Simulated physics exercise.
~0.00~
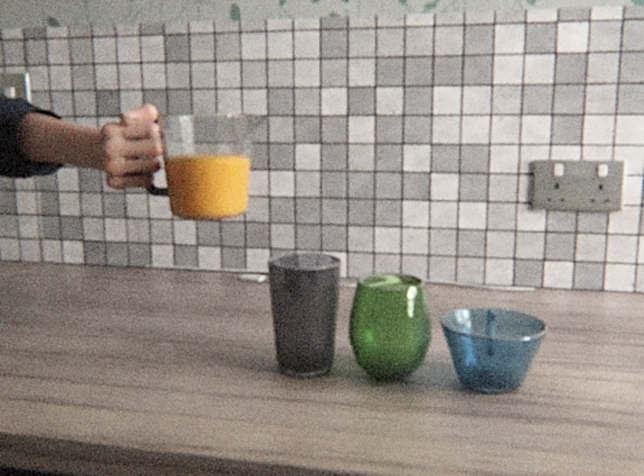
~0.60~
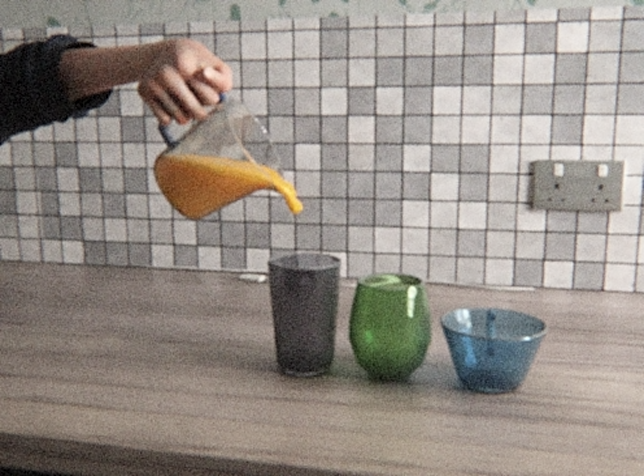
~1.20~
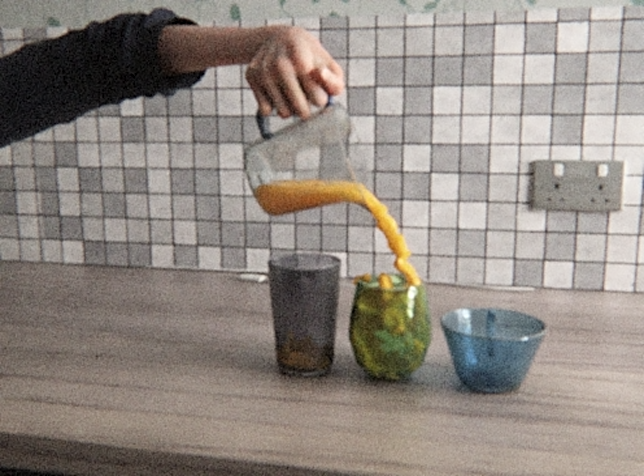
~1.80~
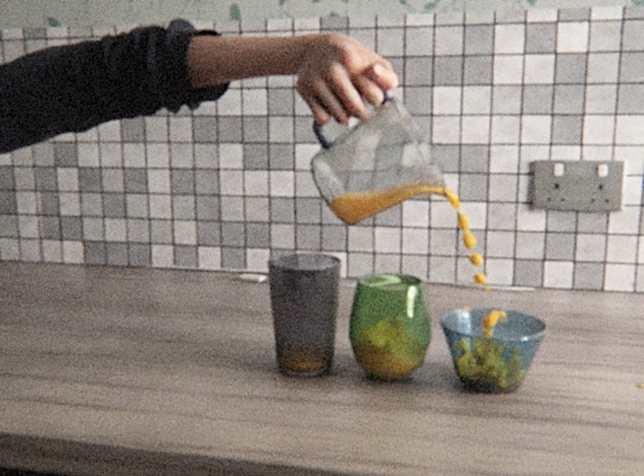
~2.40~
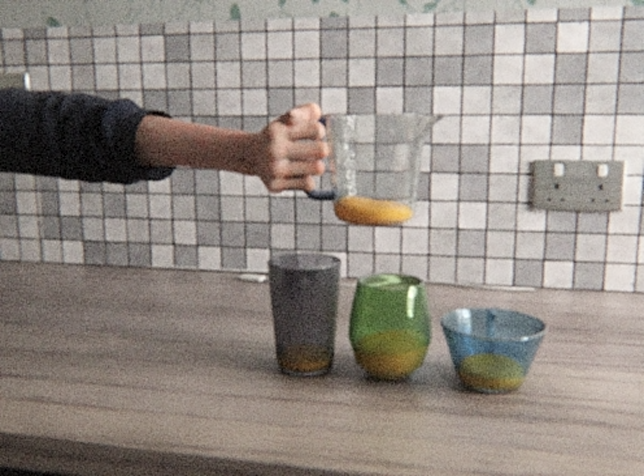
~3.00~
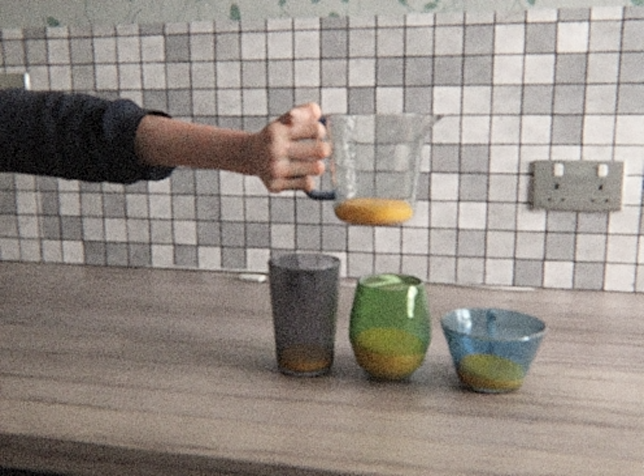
On a wooden counter, a hand pours orange juice from a pitcher into three vessels, leaving some behind.
